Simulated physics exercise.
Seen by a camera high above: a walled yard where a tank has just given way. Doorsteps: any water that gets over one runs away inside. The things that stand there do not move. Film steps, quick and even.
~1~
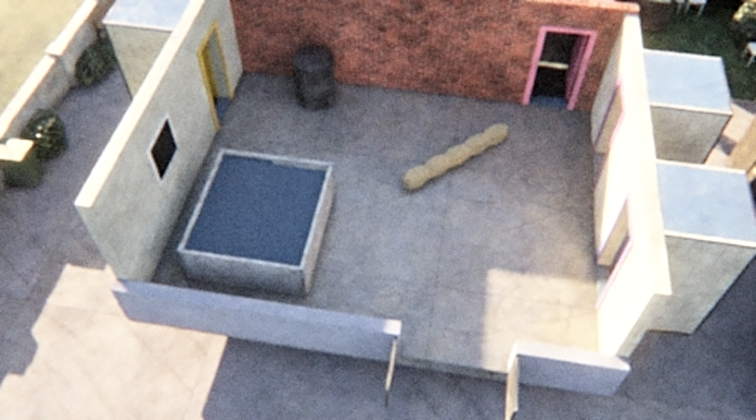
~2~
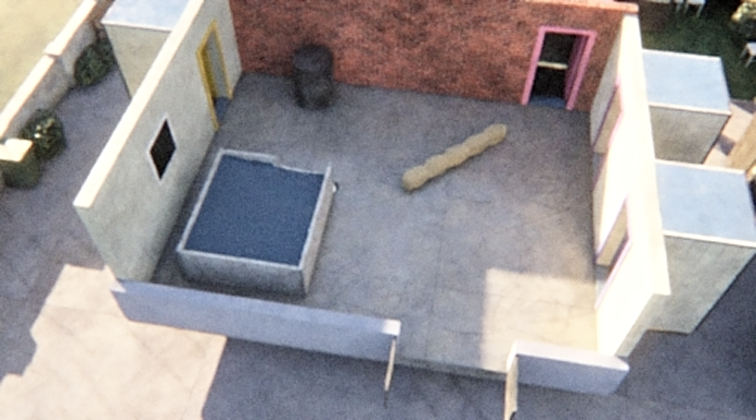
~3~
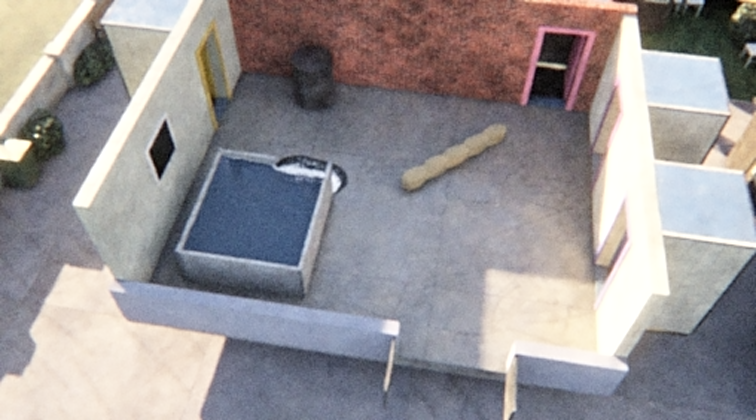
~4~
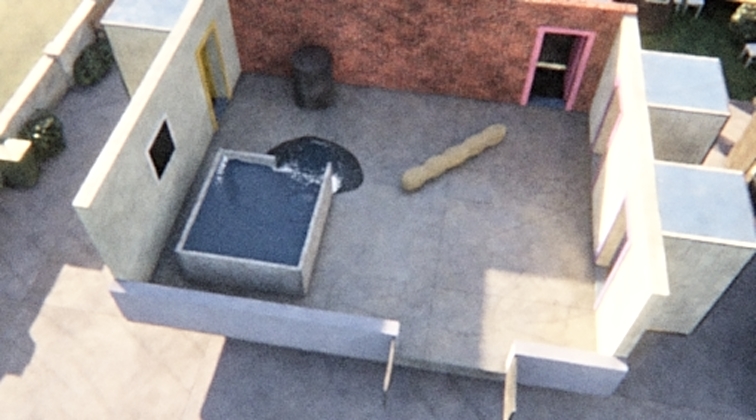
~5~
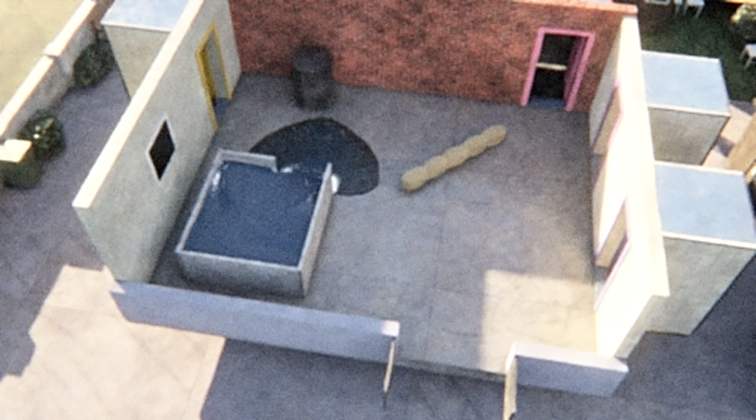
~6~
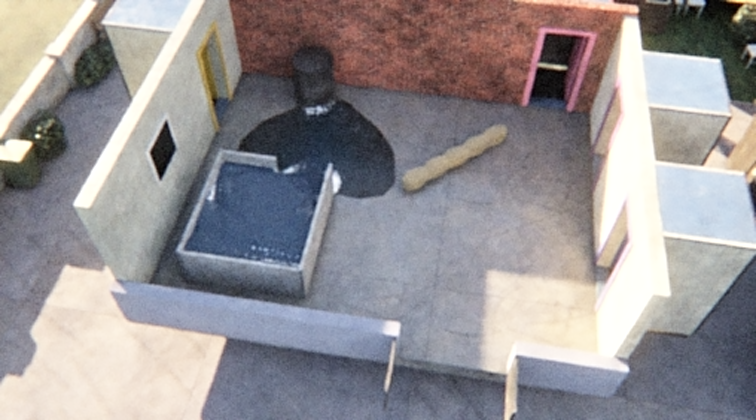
Walled yard seen from above, with dark water pouring from an open tank's far side and spreading across the floor to a dark barrel.
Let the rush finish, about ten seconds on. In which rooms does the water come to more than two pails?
My prediction: Pink door: Above two buckets; blue door: Two buckets at most; yellow door: Above two buckets; purple door: Two buckets at most.
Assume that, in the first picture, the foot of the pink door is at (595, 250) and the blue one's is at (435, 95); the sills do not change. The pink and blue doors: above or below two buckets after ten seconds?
Pink door: Stays below the line; blue door: Crosses the line.
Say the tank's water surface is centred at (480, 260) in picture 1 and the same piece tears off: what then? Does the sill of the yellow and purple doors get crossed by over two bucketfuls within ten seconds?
The yellow door falls short, while the purple door overshoots the limit.
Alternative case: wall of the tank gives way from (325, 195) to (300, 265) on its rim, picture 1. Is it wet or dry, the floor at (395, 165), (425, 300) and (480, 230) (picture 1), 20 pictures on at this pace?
Unwetted, submerged, submerged.
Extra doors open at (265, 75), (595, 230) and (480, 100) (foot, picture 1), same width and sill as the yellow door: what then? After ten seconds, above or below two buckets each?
In order: Exceeds it, falls short, exceeds it.
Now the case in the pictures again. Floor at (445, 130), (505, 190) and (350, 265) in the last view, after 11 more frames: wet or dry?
In that order the points end up soaked, high and dry and high and dry.
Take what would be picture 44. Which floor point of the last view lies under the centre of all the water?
About (348, 176).
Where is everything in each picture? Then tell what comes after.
The first frame shows still water in the open tank at (260, 208).
In the second frame, the front is at (335, 190), out from the gap on the open tank's far side.
In the third frame, the front is at a hidden place, out from the gap on the open tank's far side.
In the fourth frame, the front is at (306, 139), out from the gap on the open tank's far side.
In the fifth frame, water pours out on the open tank's far side and has run to (321, 120).
In the sixth frame, water pours out on the open tank's far side and has run to (343, 104).
A moment on, water covers 25 % of the floor; the pink door not reached, the blue door not reached, the yellow door wet at the sill, nothing in, the purple door not reached.
Next, water covers 30 % of the floor; the pink door not reached, the blue door not reached, the yellow door wet at the sill, nothing in, the purple door not reached.
Then, water covers 40 % of the floor; the pink door under two buckets in, the blue door not reached, the yellow door over two buckets in, the purple door wet at the sill, nothing in.
Later, water covers 70 % of the floor; the pink door over two buckets in, the blue door wet at the sill, nothing in, the yellow door far over two buckets in, the purple door under two buckets in.
In the end, water covers 95 % of the floor; the pink door over two buckets in, the blue door wet at the sill, nothing in, the yellow door far over two buckets in, the purple door under two buckets in.
